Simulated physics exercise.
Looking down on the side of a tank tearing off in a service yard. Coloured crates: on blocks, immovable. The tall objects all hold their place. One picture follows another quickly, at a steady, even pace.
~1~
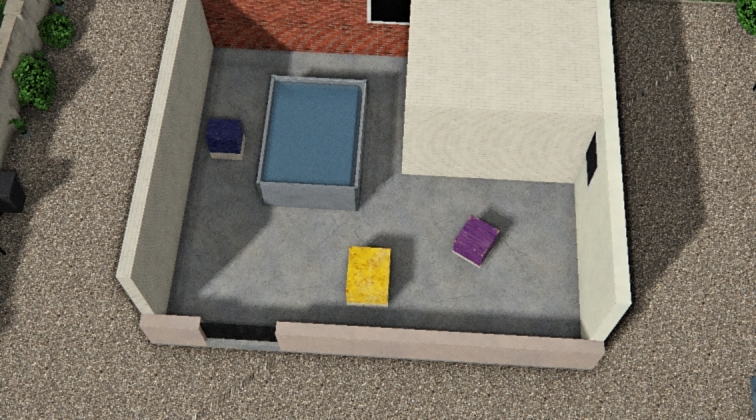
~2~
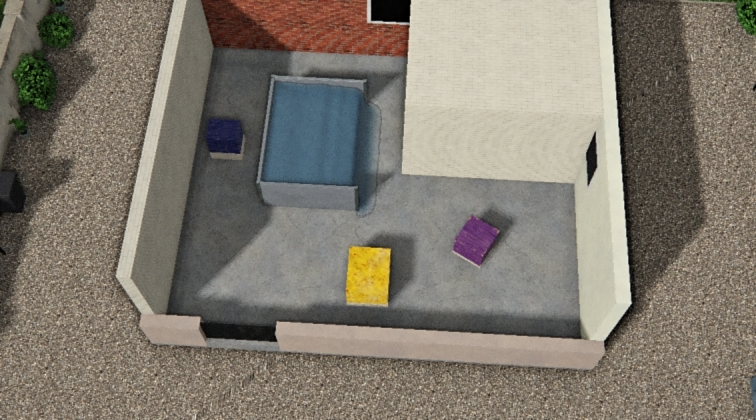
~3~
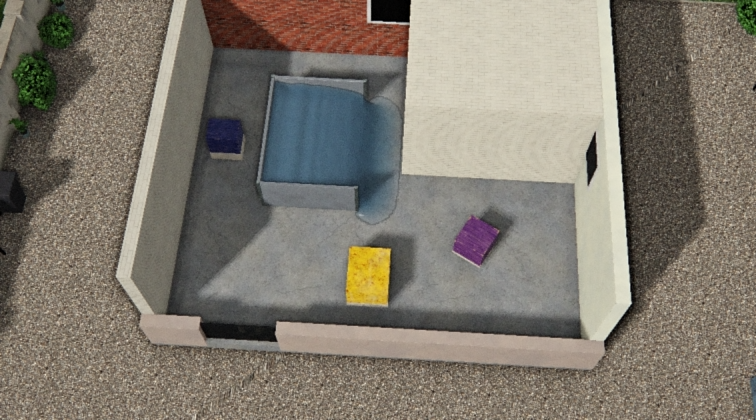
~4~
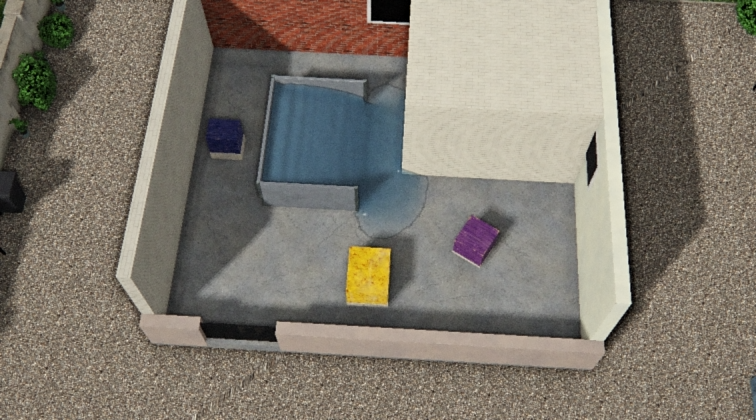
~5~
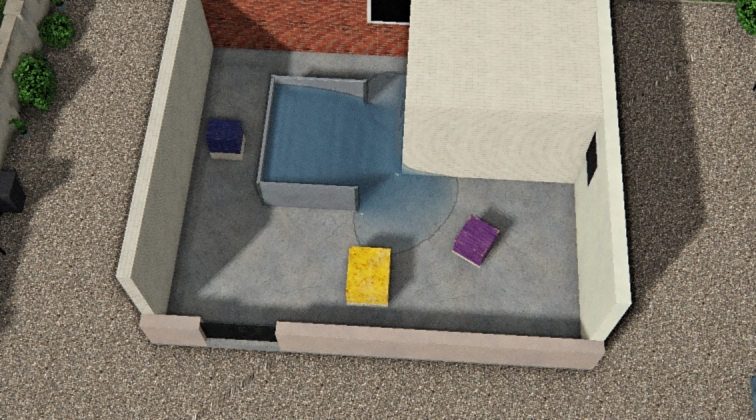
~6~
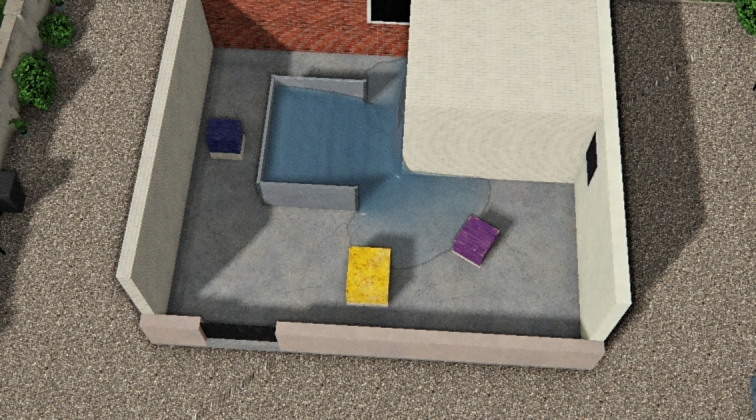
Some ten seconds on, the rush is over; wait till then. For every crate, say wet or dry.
Blue crate - dry; yellow crate - wet; purple crate - wet.
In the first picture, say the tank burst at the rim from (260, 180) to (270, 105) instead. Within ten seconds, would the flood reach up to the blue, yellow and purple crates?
In that case the blue crate is flooded, the yellow crate is flooded and the purple crate is flooded.
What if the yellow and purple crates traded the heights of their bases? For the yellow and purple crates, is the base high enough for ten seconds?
Well, yellow is inundated and purple is inundated then.
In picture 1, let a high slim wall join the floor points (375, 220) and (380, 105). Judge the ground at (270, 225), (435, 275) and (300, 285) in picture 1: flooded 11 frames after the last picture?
Taking the three spots in order: Spared, soaked, soaked.
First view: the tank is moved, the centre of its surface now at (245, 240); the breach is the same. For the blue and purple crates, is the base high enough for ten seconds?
Blue: Untouched; purple: Reached.
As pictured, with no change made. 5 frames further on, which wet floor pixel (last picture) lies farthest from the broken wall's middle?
My best guess is about (577, 256).
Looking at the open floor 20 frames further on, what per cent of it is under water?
That works out at 75 %.
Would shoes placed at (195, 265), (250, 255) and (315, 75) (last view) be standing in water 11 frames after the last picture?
First spared, second spared, third inundated.
A moment on, water covers 35 % of the floor; the blue crate not reached, the yellow crate water round its plinth, the purple crate water round its plinth.
Next, water covers 55 % of the floor; the blue crate not reached, the yellow crate water round its plinth, the purple crate water round its plinth.
Then, water covers 75 % of the floor; the blue crate water round its plinth, the yellow crate water round its plinth, the purple crate water round its plinth.
Later, water covers 95 % of the floor; the blue crate water round its plinth, the yellow crate water round its plinth, the purple crate water round its plinth.
In the end, water covers 100 % of the floor; the blue crate stayed above the water, the yellow crate was topped, the purple crate was topped.
